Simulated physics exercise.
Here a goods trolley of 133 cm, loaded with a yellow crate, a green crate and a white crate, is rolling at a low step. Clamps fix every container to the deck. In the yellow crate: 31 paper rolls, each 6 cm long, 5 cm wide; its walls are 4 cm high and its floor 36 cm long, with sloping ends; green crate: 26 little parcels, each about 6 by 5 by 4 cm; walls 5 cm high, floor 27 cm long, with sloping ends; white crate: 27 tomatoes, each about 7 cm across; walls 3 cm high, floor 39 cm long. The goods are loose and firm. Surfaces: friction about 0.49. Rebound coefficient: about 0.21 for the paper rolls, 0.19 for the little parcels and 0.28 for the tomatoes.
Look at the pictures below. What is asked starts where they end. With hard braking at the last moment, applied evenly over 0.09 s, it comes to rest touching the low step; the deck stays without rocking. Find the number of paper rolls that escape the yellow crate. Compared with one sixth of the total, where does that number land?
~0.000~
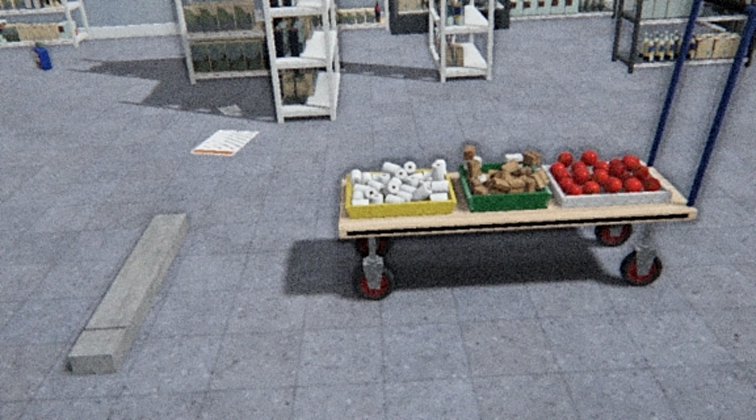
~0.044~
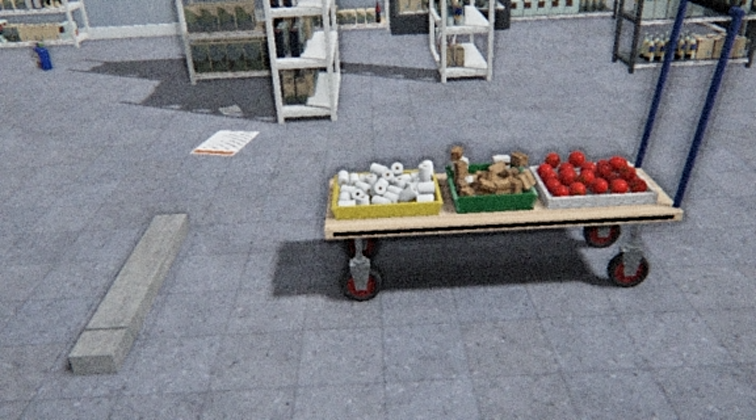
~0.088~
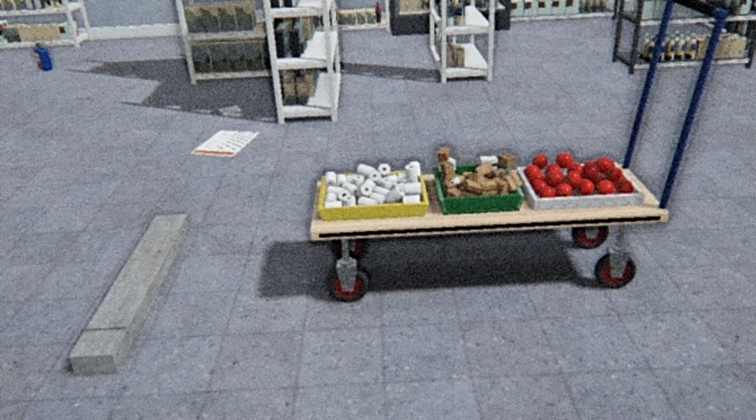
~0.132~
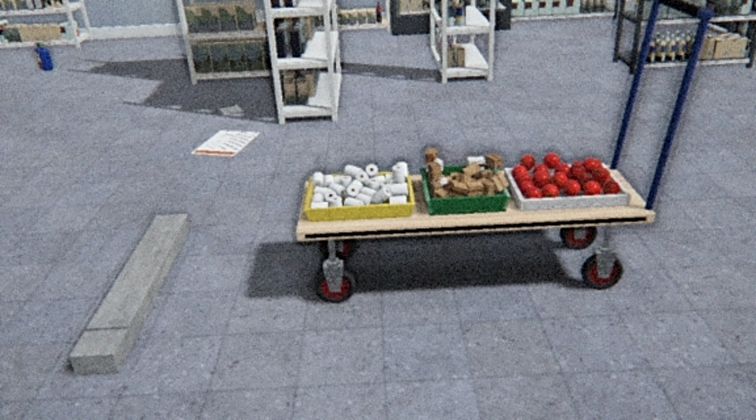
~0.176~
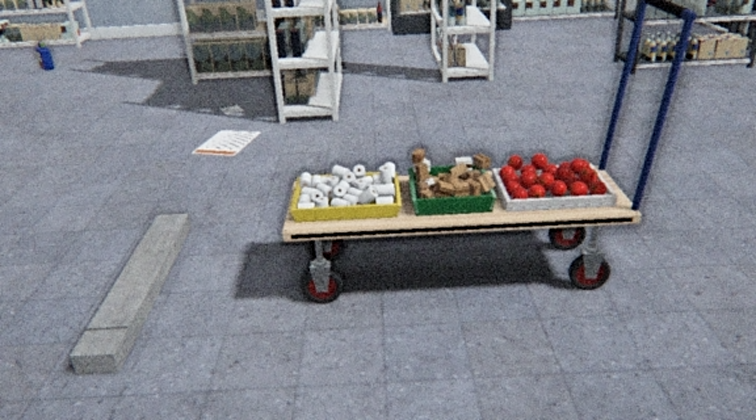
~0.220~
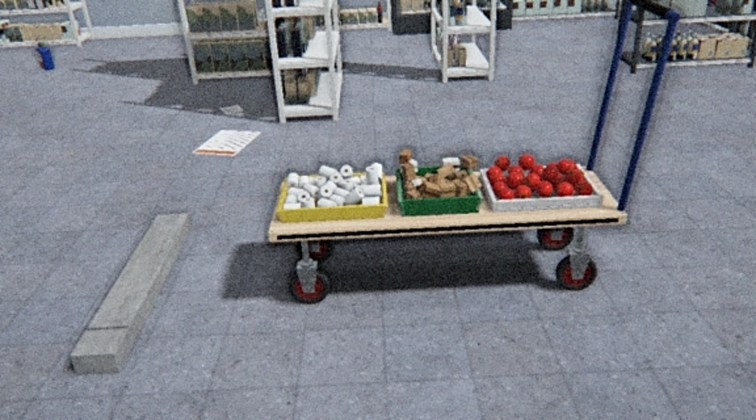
It lands below one sixth.
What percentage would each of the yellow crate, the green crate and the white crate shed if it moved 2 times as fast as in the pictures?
In that case the yellow crate sheds 30 per cent, the green crate 30 per cent and the white crate 30 per cent.
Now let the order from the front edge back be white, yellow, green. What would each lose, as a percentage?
With that order the yellow crate sheds 10 per cent of its load, the green crate 10 per cent, and the white crate 10 per cent.
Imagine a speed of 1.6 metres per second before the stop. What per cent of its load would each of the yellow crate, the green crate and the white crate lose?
In that case the yellow crate sheds 10 per cent of its load, the green crate 20 per cent, and the white crate 10 per cent.
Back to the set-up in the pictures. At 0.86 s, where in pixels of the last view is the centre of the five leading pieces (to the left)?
I'd say near (152, 201).
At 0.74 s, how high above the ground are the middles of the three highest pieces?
Close to 48 cm, on average.
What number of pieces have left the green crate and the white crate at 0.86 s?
Estimated count: Green crate around 3, white crate around 3.
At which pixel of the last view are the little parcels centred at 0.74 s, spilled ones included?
Around (288, 193) in pixels.
After 0.64 s, the brake bites.
After 0.74 s, yellow crate 31 in, 0 out, green crate 25 in, 1 out and white crate 27 in, 0 out.
After 0.86 s, yellow crate 31 in, 0 out, green crate 23 in, 3 out and white crate 24 in, 3 out.
After 1.09 s, yellow crate 30 in, 1 out, green crate 22 in, 4 out and white crate 24 in, 3 out.
Final count (at 1.60 s), yellow crate 30 in, 1 out, green crate 22 in, 4 out and white crate 24 in, 3 out. Asked share, 1 of 31, 3 per cent.
